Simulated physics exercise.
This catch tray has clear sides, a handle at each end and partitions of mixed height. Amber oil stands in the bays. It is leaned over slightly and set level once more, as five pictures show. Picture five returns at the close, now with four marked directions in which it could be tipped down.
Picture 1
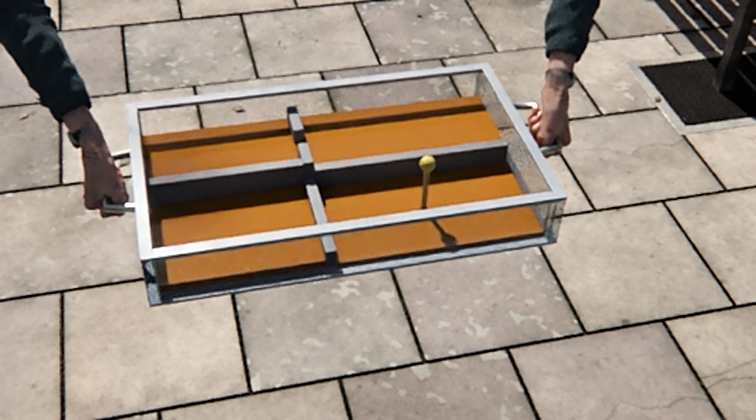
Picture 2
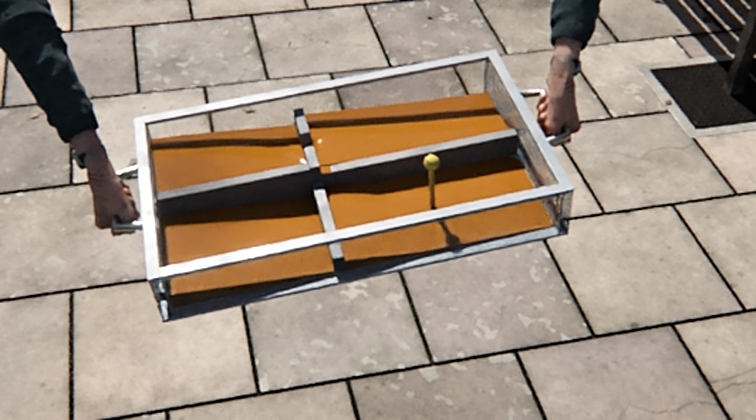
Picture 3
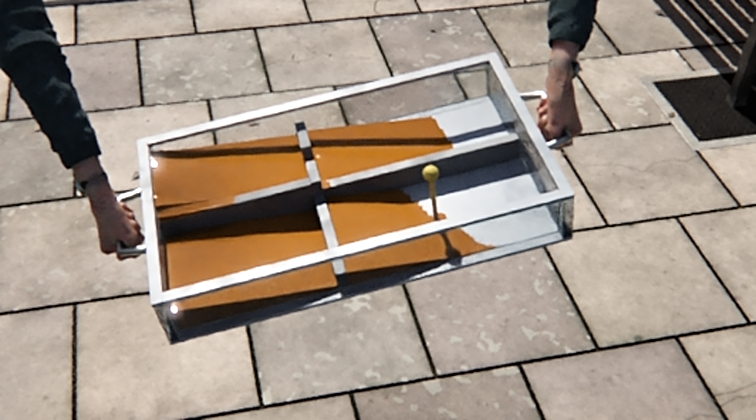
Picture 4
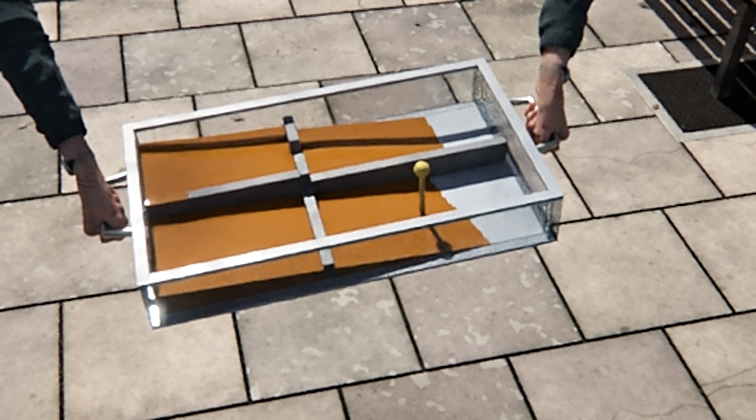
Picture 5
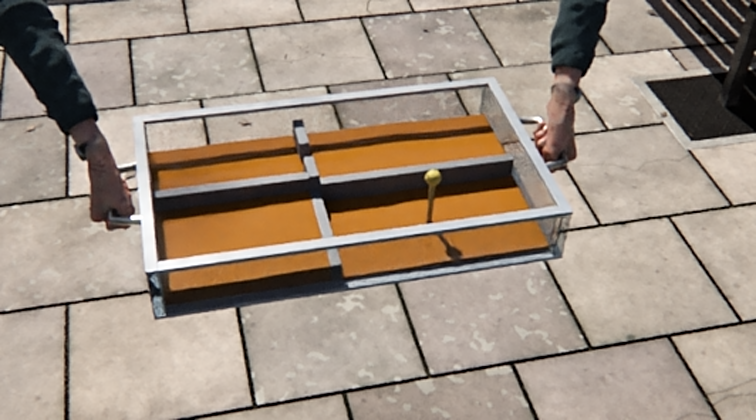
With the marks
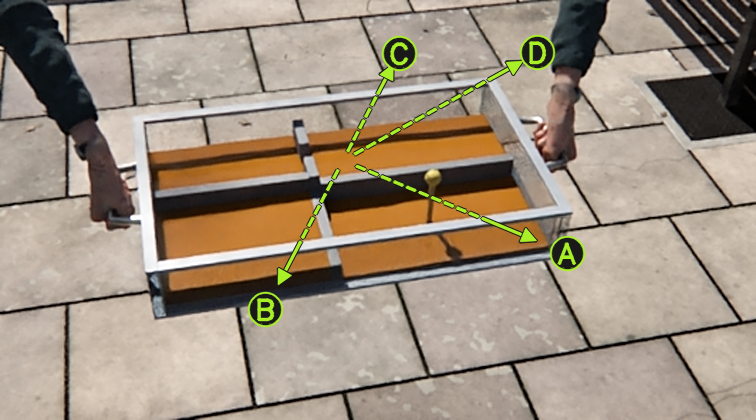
A clear-sided tray of amber liquid, gripped by a handle at each end by two hands, starts level, then dips to the left. The liquid shifts leftward across the partitions, baring the pale floor at the right around a yellow peg, before the tray levels and liquid covers all four bays again.
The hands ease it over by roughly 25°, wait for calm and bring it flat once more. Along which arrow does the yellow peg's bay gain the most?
Best: A.
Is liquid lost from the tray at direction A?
Yes.
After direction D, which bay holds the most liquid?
The back right bay.
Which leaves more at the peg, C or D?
That would be D.
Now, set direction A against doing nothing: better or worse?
It is better.
In lime, A ends at (531, 238); B ends at (280, 279); C ends at (390, 69); D ends at (517, 63).
If A is chosen, about 34 % of the liquid ends in the peg's bay; about 59 % goes over the rim.
If B is chosen, about 5 % of the liquid ends in the peg's bay; about 46 % goes over the rim.
If C is chosen, about 6 % of the liquid ends in the peg's bay; about 50 % goes over the rim.
If D is chosen, about 12 % of the liquid ends in the peg's bay; about 57 % goes over the rim.
